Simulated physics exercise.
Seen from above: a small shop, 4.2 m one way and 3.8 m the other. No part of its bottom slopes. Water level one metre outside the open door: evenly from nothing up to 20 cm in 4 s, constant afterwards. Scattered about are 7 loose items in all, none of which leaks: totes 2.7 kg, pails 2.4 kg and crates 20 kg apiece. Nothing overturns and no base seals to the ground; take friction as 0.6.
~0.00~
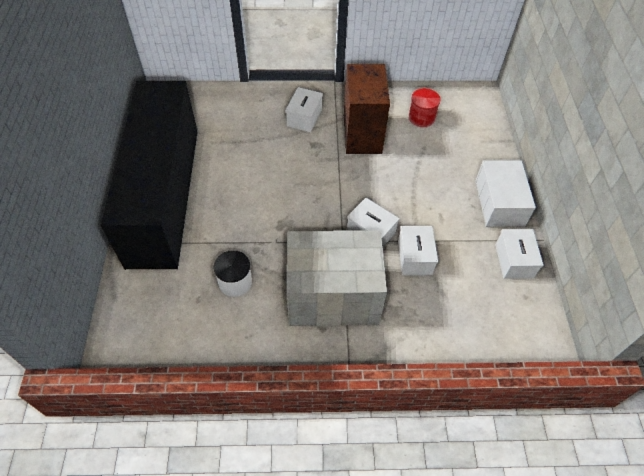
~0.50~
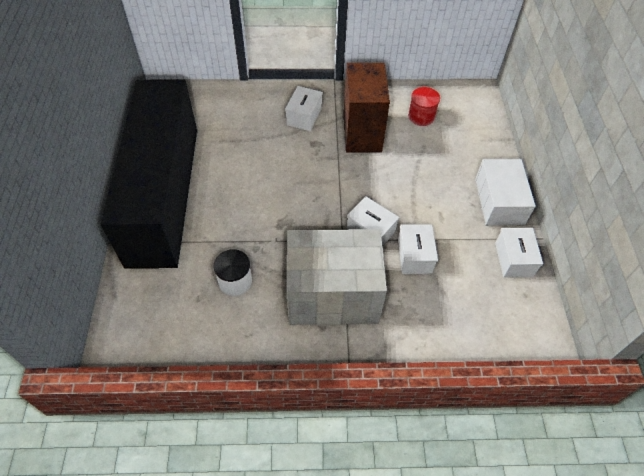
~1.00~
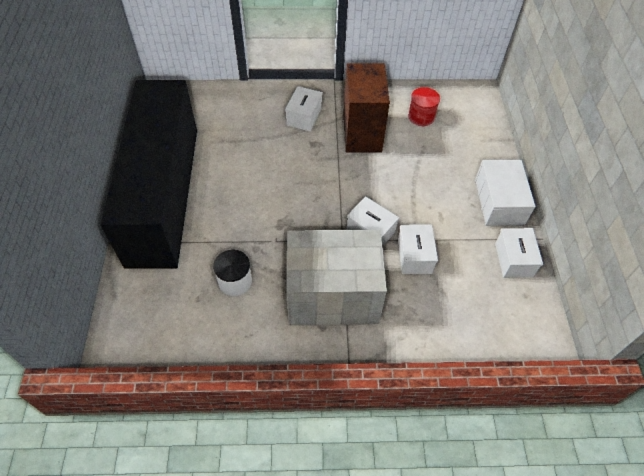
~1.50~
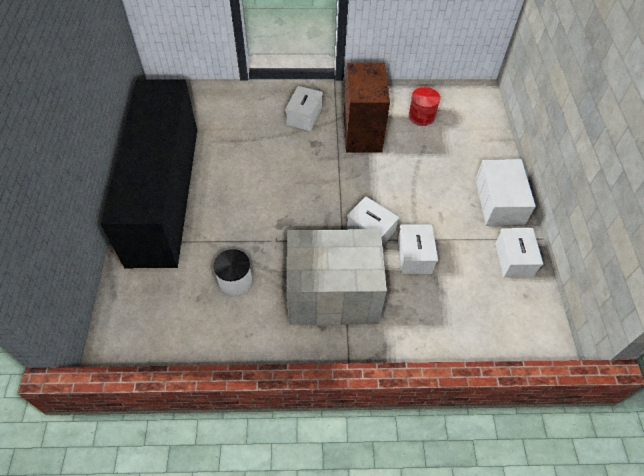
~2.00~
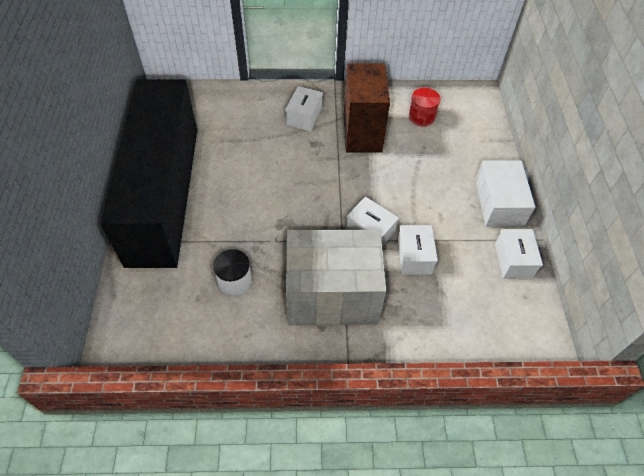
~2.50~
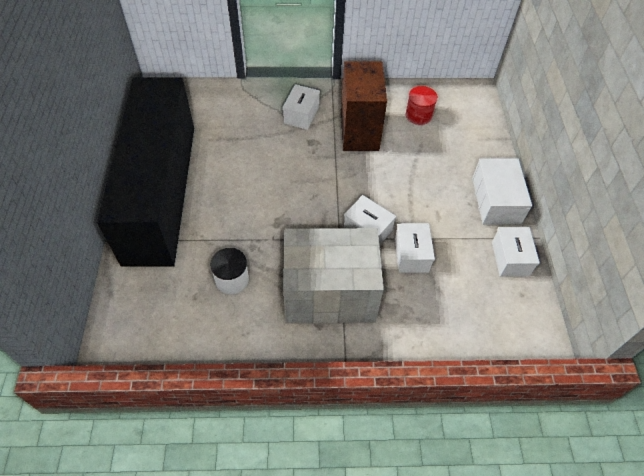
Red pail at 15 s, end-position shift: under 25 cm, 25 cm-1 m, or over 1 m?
Prediction: It relocates a short stretch.
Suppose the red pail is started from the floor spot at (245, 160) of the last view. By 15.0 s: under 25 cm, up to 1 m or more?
Outcome - it ends up well away.
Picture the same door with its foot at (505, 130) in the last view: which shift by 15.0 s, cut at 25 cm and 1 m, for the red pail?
Well, the red pail ends up distant in that setup.
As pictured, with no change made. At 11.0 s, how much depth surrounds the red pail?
Close to 4 centimetres.
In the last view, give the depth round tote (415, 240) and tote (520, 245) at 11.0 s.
Depths: Near 11 cm, then near 9 cm.
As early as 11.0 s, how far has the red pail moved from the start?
60 cm or so by then.
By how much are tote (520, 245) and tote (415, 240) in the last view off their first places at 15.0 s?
Respectively 140 and 80 cm.
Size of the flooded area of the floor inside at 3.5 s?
About 2.5 m2.
After 3.5 s the red pail is near (423, 96), 0.0 m from its start, aground; 0 afloat.
After 6.8 s the red pail is near (423, 96), 0.0 m from its start, aground; 3 afloat.
After 11.0 s the red pail is near (472, 91), 0.6 m from its start, afloat; 6 afloat.
After 15.0 s the red pail is near (460, 80), 0.4 m from its start, afloat; 7 afloat.
